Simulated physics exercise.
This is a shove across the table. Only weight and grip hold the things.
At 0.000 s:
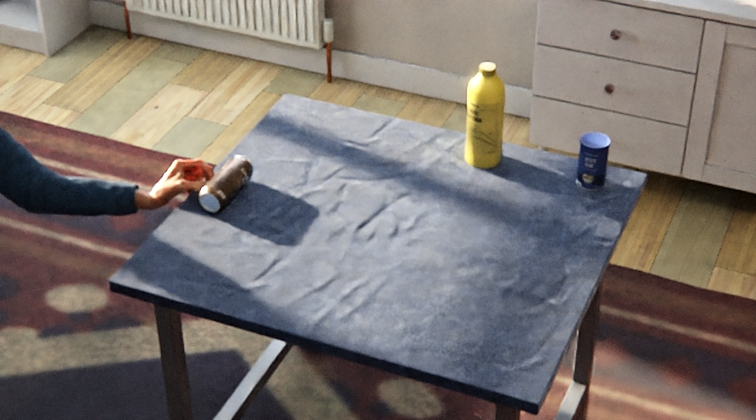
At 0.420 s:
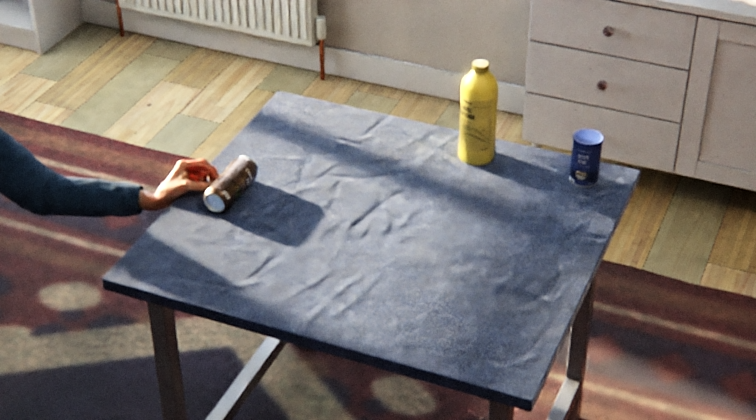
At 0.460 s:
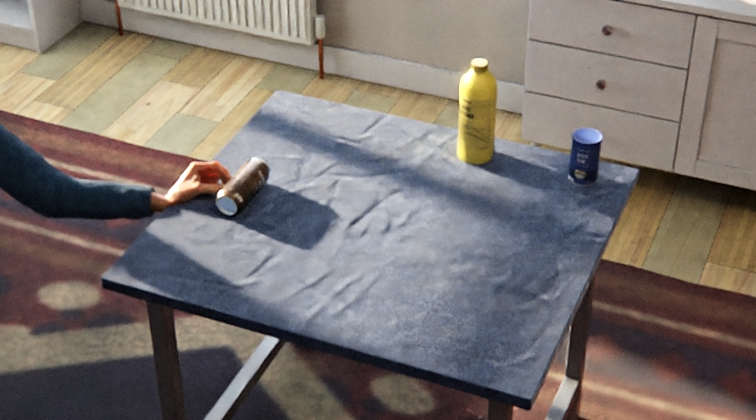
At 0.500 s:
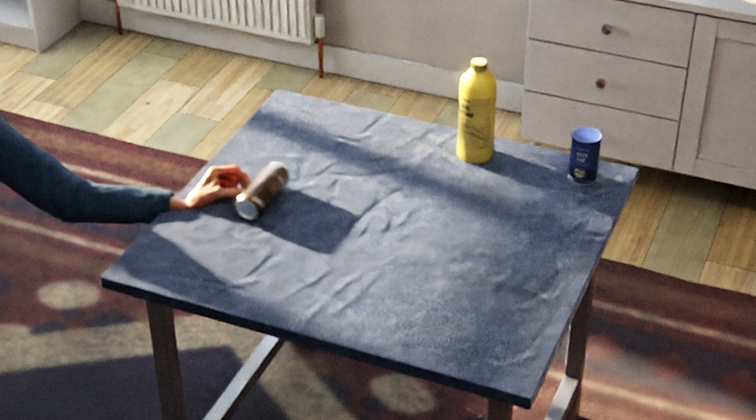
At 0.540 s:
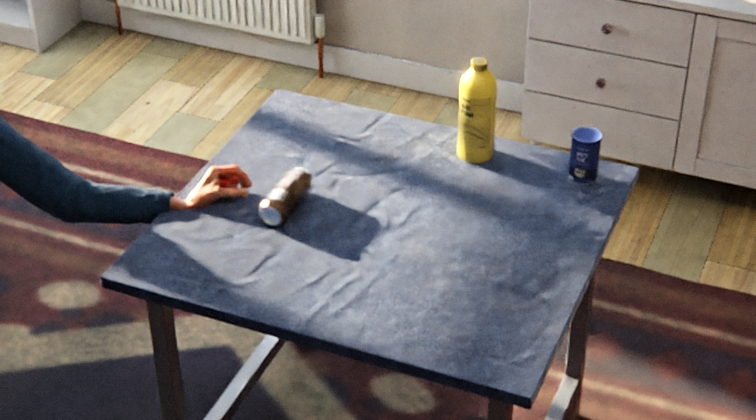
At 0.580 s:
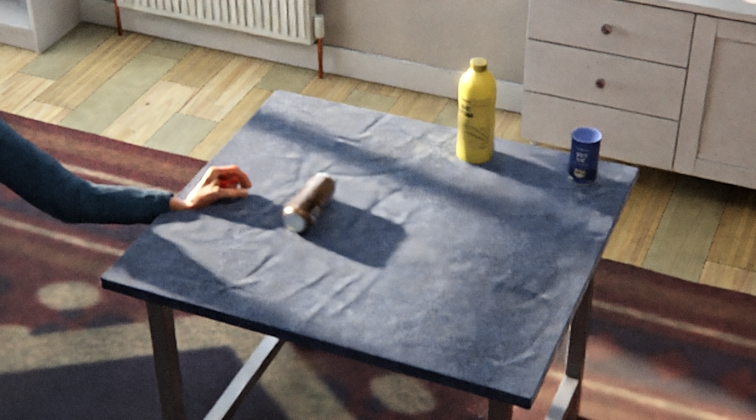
A brown can lying on its side near the left of a dark blue-grey table, seen from above at an angle in a sunlit room, is pushed by a hand in a dark teal sleeve. A yellow bottle and a blue can stand toward the back right, near pale drawers. After a slight early shift of the view, the can rolls rightward, leaving the hand resting behind.
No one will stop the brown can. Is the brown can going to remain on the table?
The brown can goes over the edge.
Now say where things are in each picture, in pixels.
In the first frame, under the hand; brown can (227, 184).
In the second frame, under the hand; brown can (231, 184).
In the third frame, under the hand; brown can (243, 187).
In the fourth frame, brown can (263, 191).
In the fifth frame, brown can (287, 197) shifted about its own width.
In the sixth frame, brown can (310, 203) shifted well along.
After 0.78 s, brown can shifted well along near (429, 232).
After 0.98 s, brown can shifted well along near (551, 262).
After 1.28 s, brown can now off the table.
After 1.48 s, things are still on the move.
In the end (1.6 s), off the table, brown can.
